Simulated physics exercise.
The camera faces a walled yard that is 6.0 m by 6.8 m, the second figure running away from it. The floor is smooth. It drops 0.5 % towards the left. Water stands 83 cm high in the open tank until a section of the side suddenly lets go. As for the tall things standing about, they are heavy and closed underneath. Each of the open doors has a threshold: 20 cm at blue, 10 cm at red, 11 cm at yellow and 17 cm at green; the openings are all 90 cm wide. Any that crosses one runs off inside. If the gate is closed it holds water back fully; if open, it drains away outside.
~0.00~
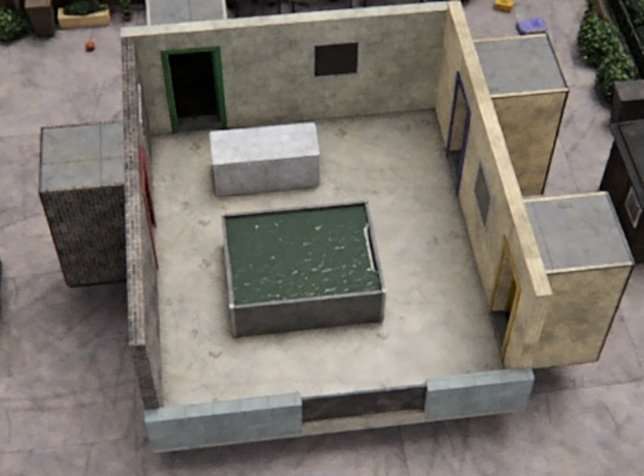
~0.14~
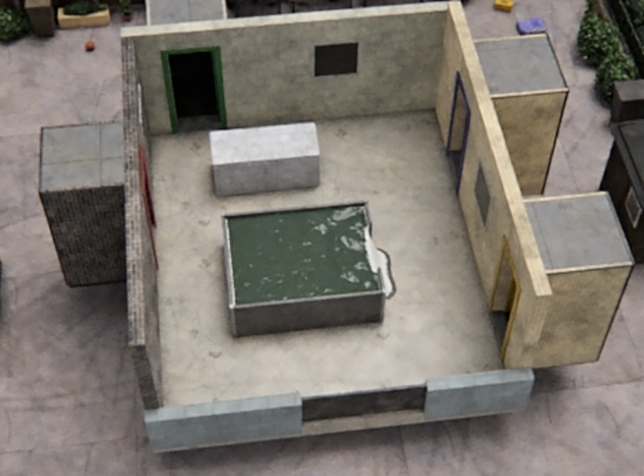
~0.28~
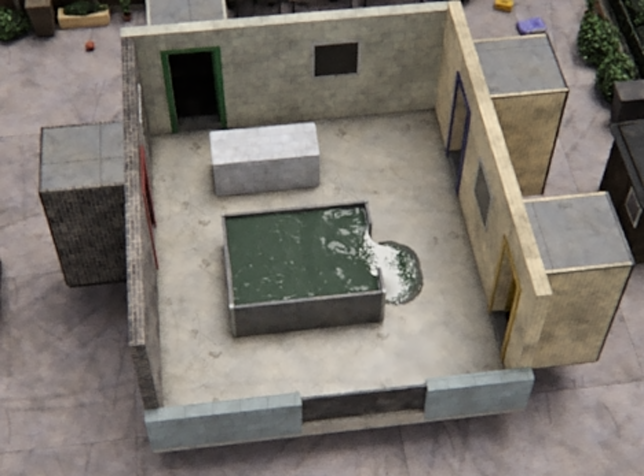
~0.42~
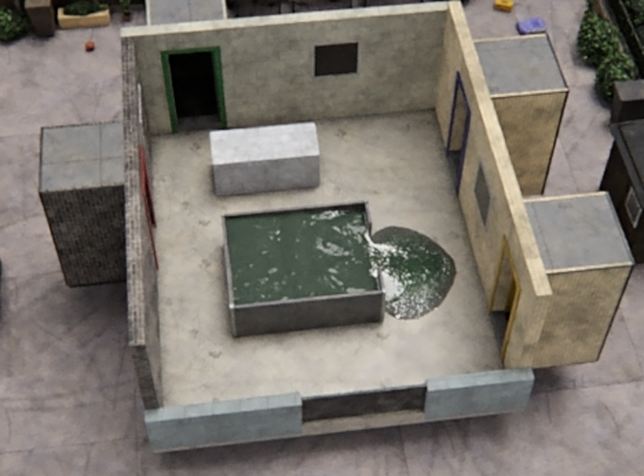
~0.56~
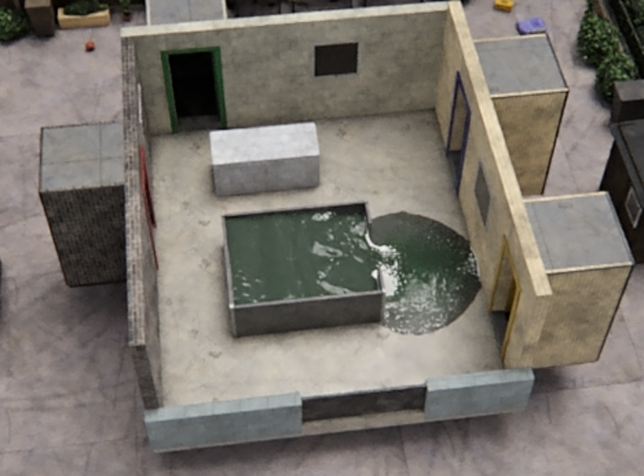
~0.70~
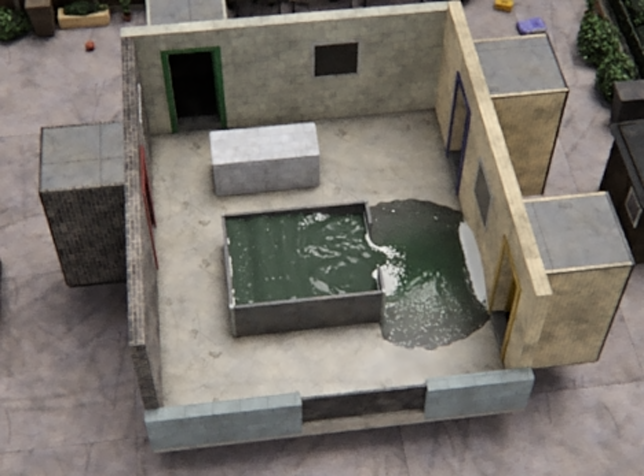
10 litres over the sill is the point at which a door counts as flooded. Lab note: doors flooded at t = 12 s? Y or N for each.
Blue door N, red door Y, yellow door Y, green door N.
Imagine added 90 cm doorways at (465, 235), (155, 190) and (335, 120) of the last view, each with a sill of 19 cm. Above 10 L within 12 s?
In turn: Beyond it, short of it, short of it.
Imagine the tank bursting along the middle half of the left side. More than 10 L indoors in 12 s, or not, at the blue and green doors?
Log - blue: Threshold not reached, green: Threshold topped.
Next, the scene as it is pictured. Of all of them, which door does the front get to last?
The red door is last.
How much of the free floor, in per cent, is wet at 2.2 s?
Roughly 30 percent.
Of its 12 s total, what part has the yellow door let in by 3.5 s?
Some 60 in a hundred.
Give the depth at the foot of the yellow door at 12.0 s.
It averages close to 9.0 centimetres.
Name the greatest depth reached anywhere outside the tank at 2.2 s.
44 cm or so.
After 1.4 s water covers 20 % of the floor and is deepest (46 cm) near (468, 266); blue door 14 cm at the sill, 0 L in, red door not reached, yellow door 22 cm at the sill, 6 L in, green door not reached.
After 2.2 s water covers 30 % of the floor and is deepest (44 cm) near (459, 267); blue door 16 cm at the sill, 0 L in, red door not reached, yellow door 21 cm at the sill, 39 L in, green door not reached.
After 3.5 s water covers 60 % of the floor and is deepest (32 cm) near (491, 392); blue door 12 cm at the sill, 0 L in, red door not reached, yellow door 16 cm at the sill, 73 L in, green door not reached.
After 7.0 s water covers 95 % of the floor and is deepest (22 cm) near (161, 140); blue door 7 cm at the sill, 0 L in, red door 14 cm at the sill, 4 L in, yellow door 13 cm at the sill, 112 L in, green door 13 cm at the sill, 1 L in.
After 12.0 s water covers 95 % of the floor and is deepest (16 cm) near (165, 429); blue door 11 cm at the sill, 0 L in, red door 14 cm at the sill, 104 L in, yellow door 9 cm at the sill, 118 L in, green door 12 cm at the sill, 3 L in.
